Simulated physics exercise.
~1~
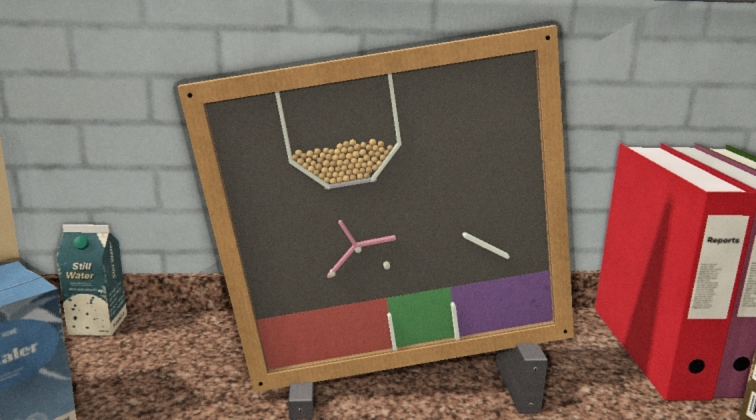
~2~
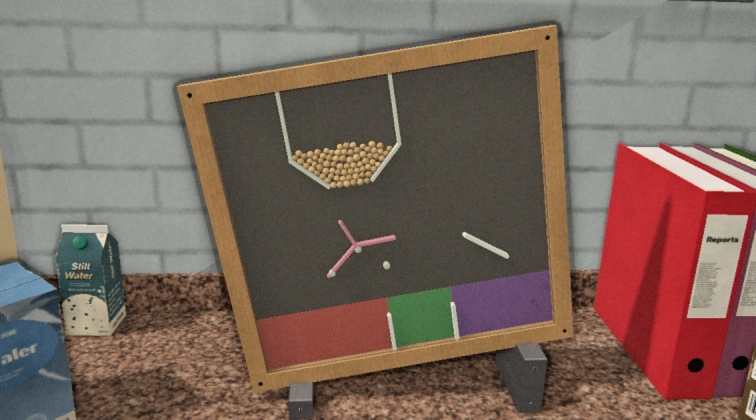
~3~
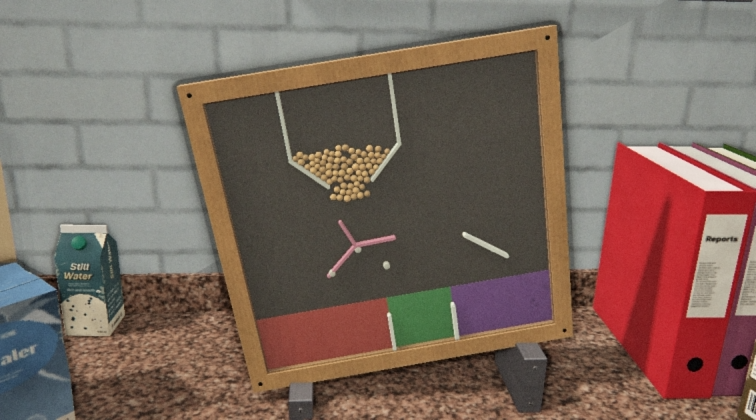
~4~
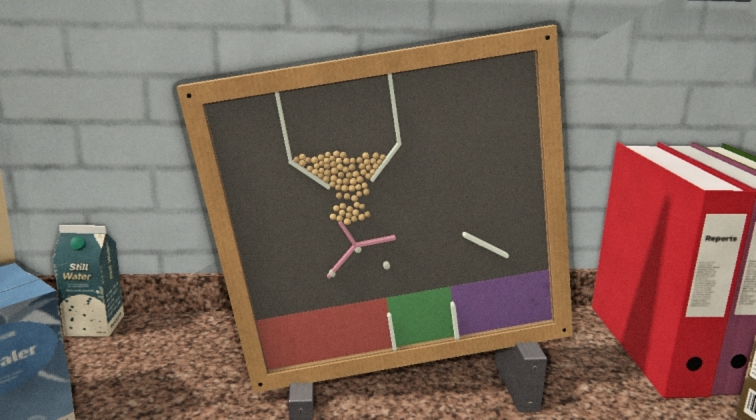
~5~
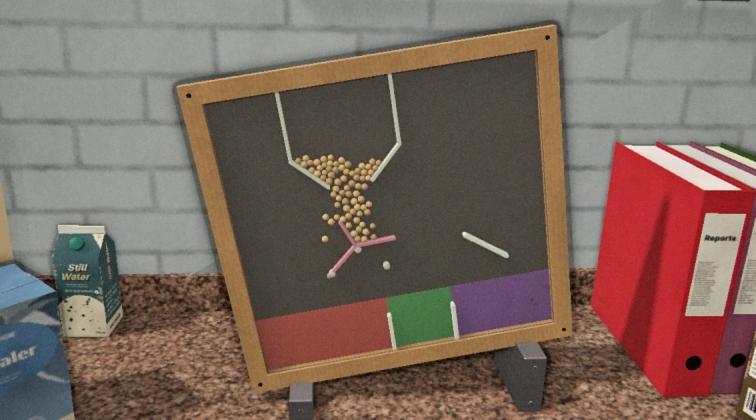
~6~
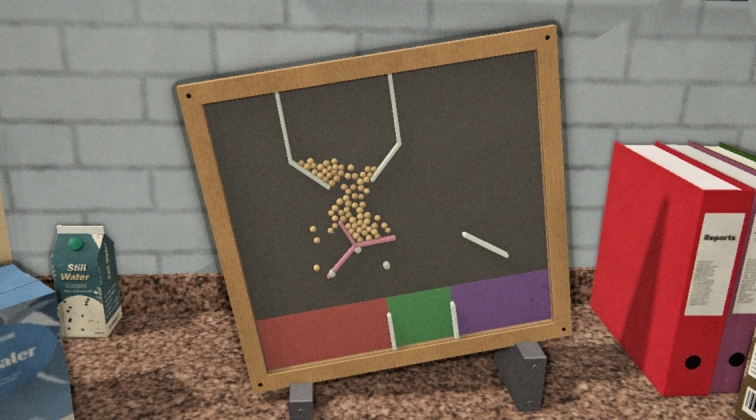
Tilted wooden-framed board with a funnel of pale beads emptying through its open bottom onto a pink rocker, some beads dropping left.
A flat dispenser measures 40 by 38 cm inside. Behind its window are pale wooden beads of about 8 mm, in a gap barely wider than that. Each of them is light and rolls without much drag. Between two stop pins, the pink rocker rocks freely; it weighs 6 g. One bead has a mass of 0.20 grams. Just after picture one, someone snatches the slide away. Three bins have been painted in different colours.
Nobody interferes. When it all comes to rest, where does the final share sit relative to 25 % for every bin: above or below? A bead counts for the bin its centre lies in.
Red: Above it. Purple: Below it. Green: Above it.
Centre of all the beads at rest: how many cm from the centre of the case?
The middle sits around 1 cm left of it and 18 cm below it.
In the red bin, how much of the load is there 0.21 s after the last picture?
About 20 percent of the load.
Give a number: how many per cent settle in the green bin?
Around 65 percent.
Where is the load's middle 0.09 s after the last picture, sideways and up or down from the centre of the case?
Position estimate: Left 5 cm, below 1 cm.
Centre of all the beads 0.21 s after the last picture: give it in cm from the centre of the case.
About 4 cm left and 6 cm below.
Then, 0.09 s later than the last picture, the beads' middle is 5 cm left of and 1 cm below the centre; red 5 %; pink rocker left end down 30°.
Then, 0.21 s later than the last picture, the beads' middle is 4 cm left of and 6 cm below the centre; red 20 %, green 5 %; pink rocker left end down 13°.
Then, 0.45 s later than the last picture, the beads' middle is 1 cm left of and 15 cm below the centre; red 25 %, purple 5 %, green 50 %; pink rocker right end down 18°.
At rest 1.5 s after the last picture, red 30 %, purple 5 %, green 65 %; pink rocker left end down 32°.
